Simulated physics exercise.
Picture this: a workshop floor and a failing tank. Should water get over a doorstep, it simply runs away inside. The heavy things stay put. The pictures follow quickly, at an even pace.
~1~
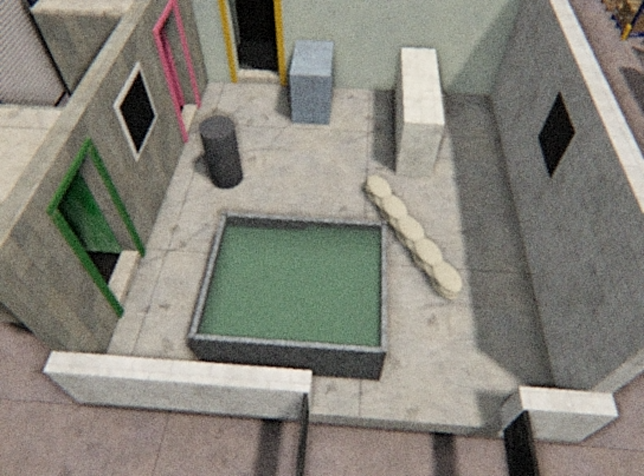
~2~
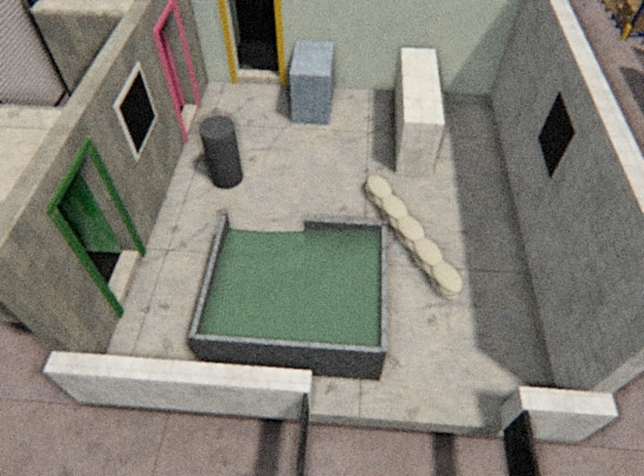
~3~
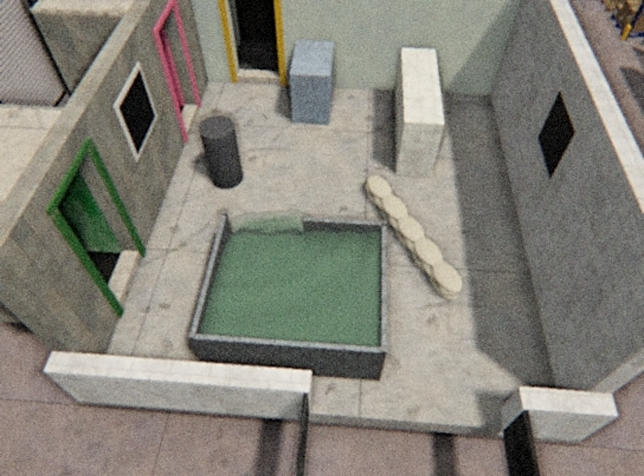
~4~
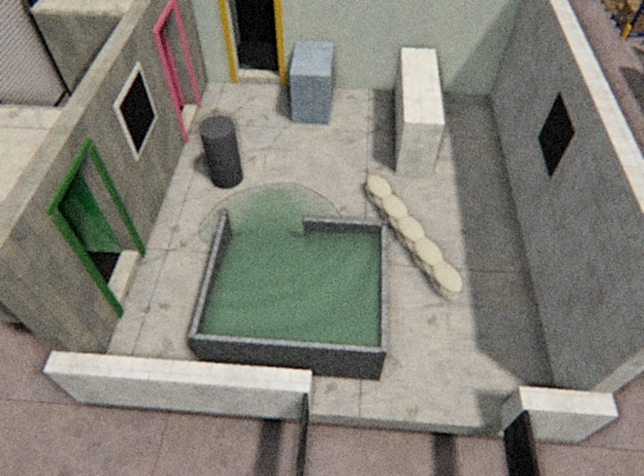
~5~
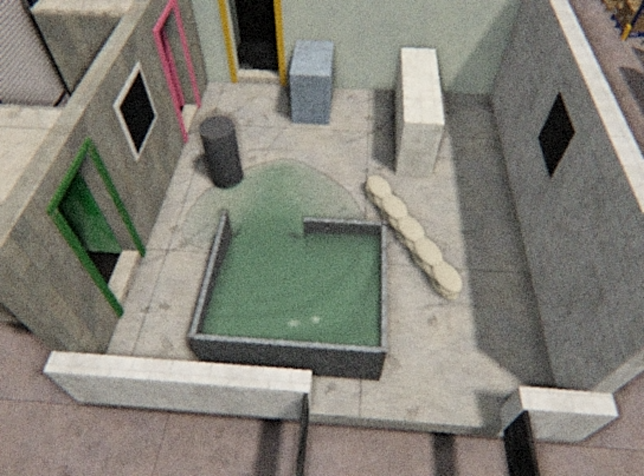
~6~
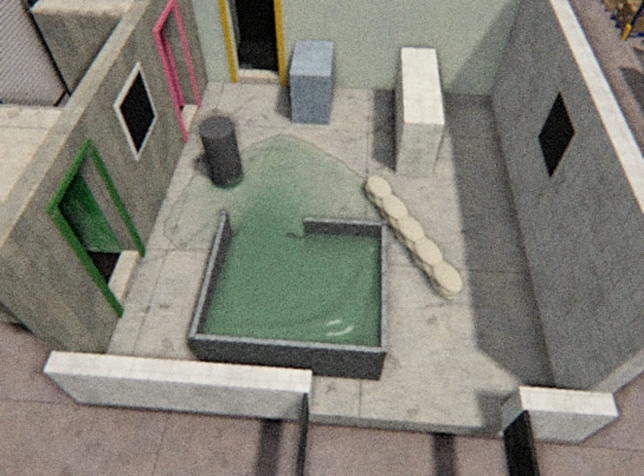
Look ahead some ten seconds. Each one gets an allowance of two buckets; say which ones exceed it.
Result: The yellow door lets in beyond two buckets, the pink door lets in beyond two buckets, the green door keeps it to two buckets.
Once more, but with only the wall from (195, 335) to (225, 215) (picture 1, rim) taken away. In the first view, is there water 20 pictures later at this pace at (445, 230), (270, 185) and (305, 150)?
Taking the three spots as listed, they end up spared, inundated and inundated.
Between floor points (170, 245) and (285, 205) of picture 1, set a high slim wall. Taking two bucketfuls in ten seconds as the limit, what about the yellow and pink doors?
Well, first the yellow one comes in short, then the pink one comes in short.
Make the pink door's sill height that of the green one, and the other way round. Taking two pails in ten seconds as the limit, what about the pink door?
Result - pink door never crosses the line.
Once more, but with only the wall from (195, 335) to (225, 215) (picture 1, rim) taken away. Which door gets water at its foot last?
The yellow one, I reckon.
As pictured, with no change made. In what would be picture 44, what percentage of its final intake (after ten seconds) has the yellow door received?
100 %.
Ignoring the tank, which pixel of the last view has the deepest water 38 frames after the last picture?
I'd go with (289, 175) as the deepest place.
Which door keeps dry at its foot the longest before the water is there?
Answer: The green-painted one.
A moment on, water covers 35 % of the floor; the yellow door wet at the sill, nothing in, the pink door not reached, the green door not reached.
Next, water covers 45 % of the floor; the yellow door over two buckets in, the pink door wet at the sill, nothing in, the green door not reached.
Then, water covers 60 % of the floor; the yellow door far over two buckets in, the pink door under two buckets in, the green door wet at the sill, nothing in.
Later, water covers 80 % of the floor; the yellow door far over two buckets in, the pink door over two buckets in, the green door wet at the sill, nothing in.
In the end, water covers 95 % of the floor; the yellow door far over two buckets in, the pink door over two buckets in, the green door wet at the sill, nothing in.
